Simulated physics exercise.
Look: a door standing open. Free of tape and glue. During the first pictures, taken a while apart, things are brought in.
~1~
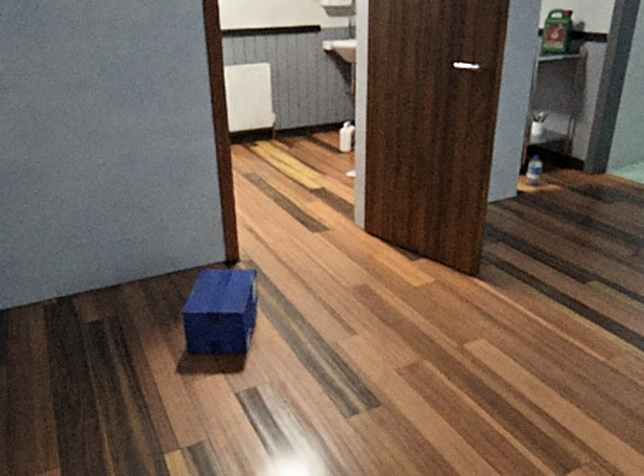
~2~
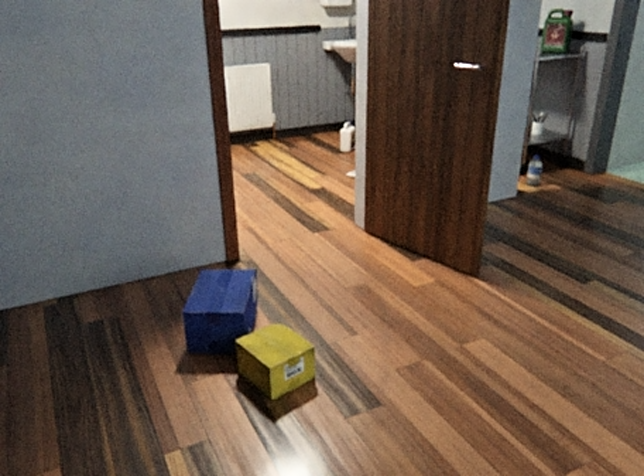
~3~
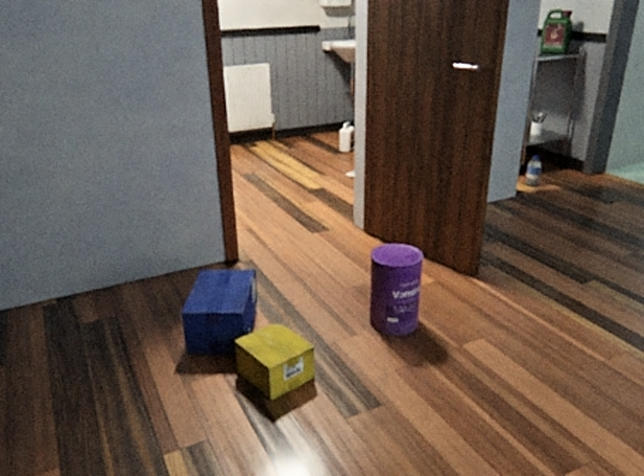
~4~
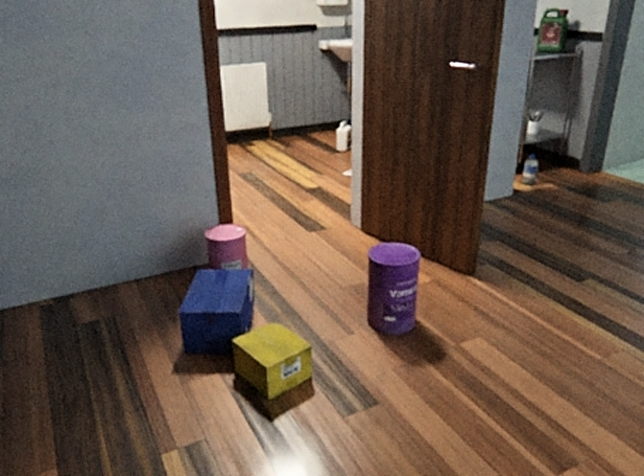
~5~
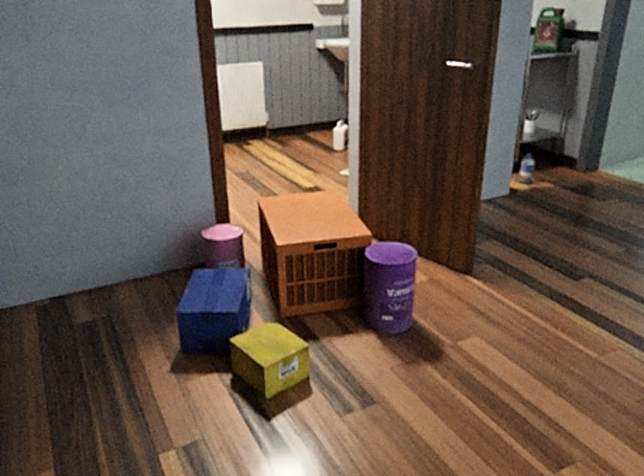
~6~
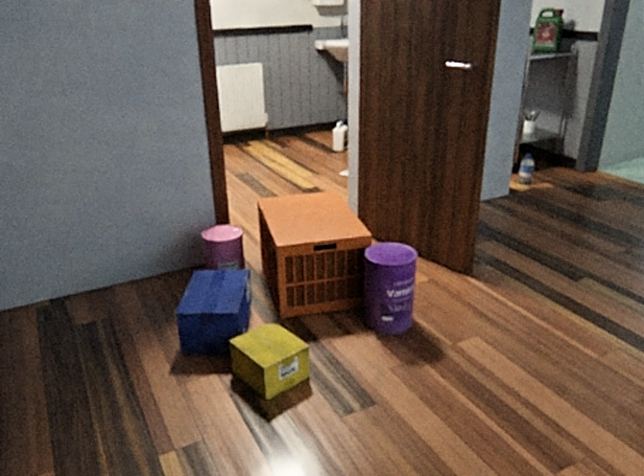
By an open door, a yellow box, purple pail, pink canister and orange crate successively join a blue box.
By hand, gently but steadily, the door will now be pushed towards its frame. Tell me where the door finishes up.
It finishes short of the frame.
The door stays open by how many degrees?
Some 60°.
Then, 0.40 s on from there, door at 95°.
Then, 0.70 s on from there, door at 77°.
Then, 0.90 s on from there, door at 64°.
In the end, door at 61°; all 5 unmoved. At the end, from the last picture's camera, orange chest near (309, 249).
